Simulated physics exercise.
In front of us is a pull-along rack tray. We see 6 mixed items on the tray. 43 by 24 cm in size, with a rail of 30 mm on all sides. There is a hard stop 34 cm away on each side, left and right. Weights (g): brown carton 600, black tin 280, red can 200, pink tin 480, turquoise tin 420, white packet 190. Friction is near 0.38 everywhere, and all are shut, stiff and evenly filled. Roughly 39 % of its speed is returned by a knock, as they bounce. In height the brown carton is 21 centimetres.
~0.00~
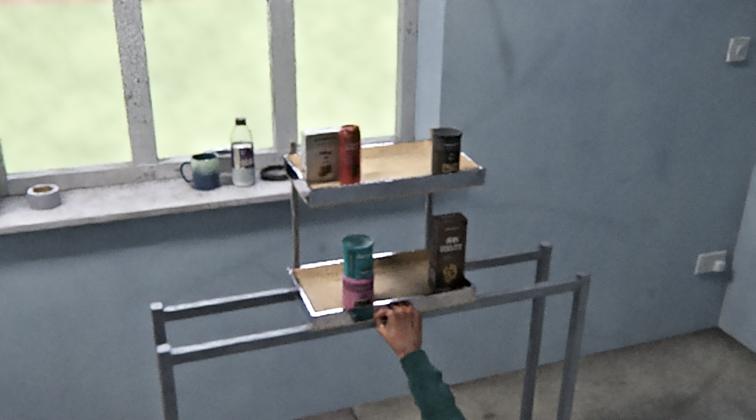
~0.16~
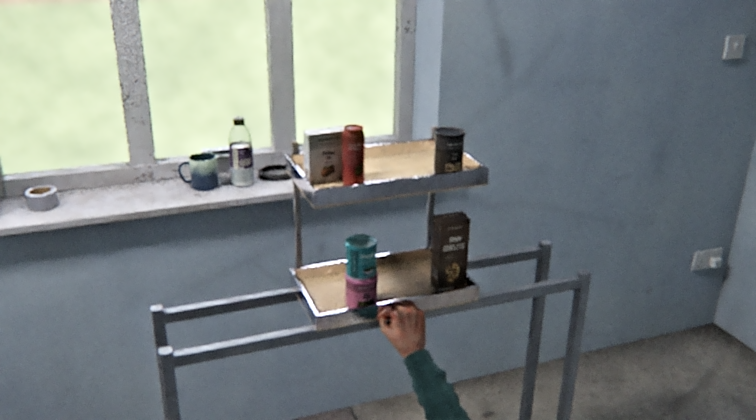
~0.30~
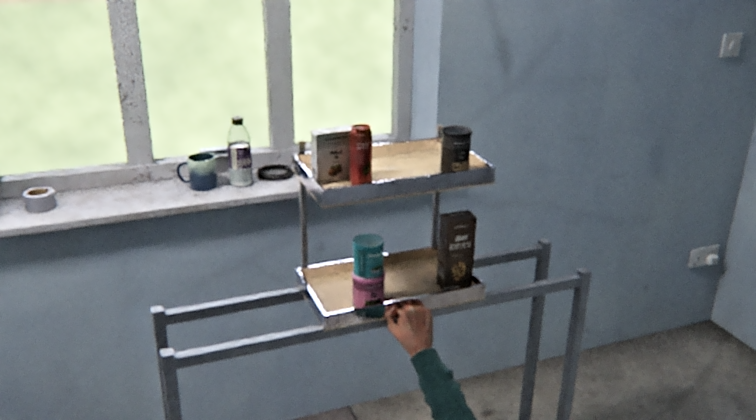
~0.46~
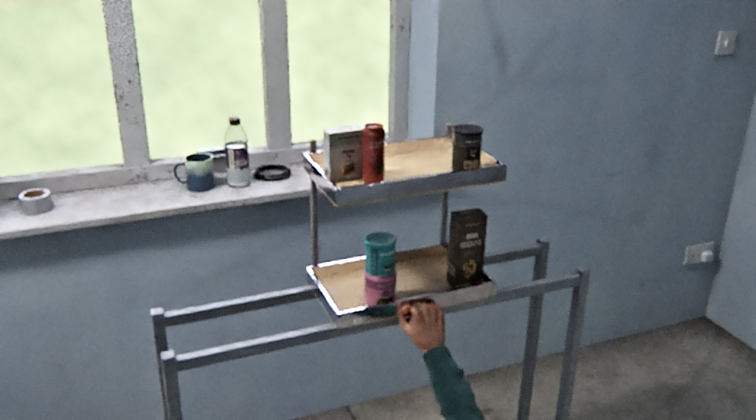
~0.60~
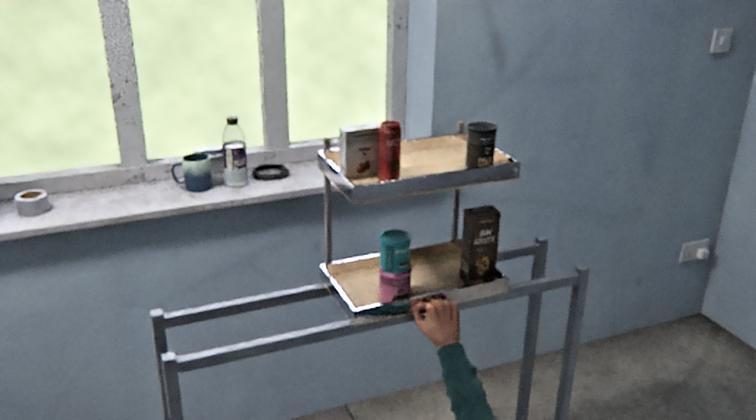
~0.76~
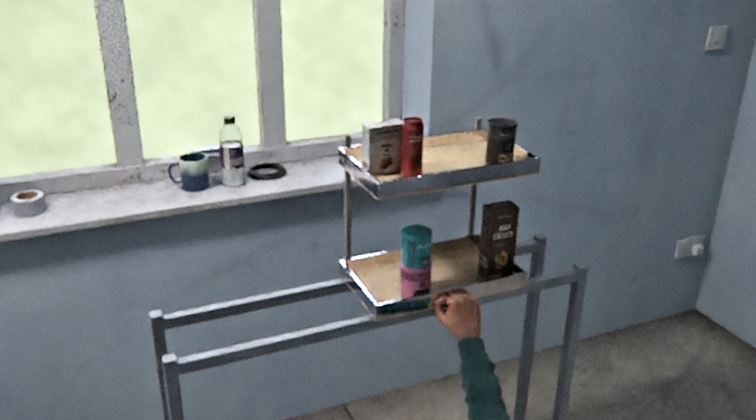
Two-tier rack tray carrying cartons, tins and a can sliding right along metal rails as a hand grips its front edge.
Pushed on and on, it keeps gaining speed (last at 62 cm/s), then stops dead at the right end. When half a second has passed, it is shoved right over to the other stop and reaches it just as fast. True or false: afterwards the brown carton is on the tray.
True.
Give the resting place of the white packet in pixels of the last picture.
Its middle settles close to pixel (181, 175).
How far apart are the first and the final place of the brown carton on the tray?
Roughly 5 centimetres.
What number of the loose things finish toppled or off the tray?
Count: 0.
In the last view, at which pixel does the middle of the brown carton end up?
It settles at around (311, 279).
Around 1.26 s, tray has slid 34 cm right; brown carton at 8° to upright near (562, 227); red can at 8° to upright; turquoise tin shifted 5 cm.
Around 2.86 s, tray has slid 13 cm right; turquoise tin shifted 5 cm; white packet shifted 4 cm; pink tin shifted 4 cm.
Around 3.96 s, tray has slid 34 cm left; brown carton shifted 5 cm near (311, 279); red can at 9° to upright.
Finally (5.1 s), all 6 still in place (within 5 cm). In the last view, brown carton near (311, 279).
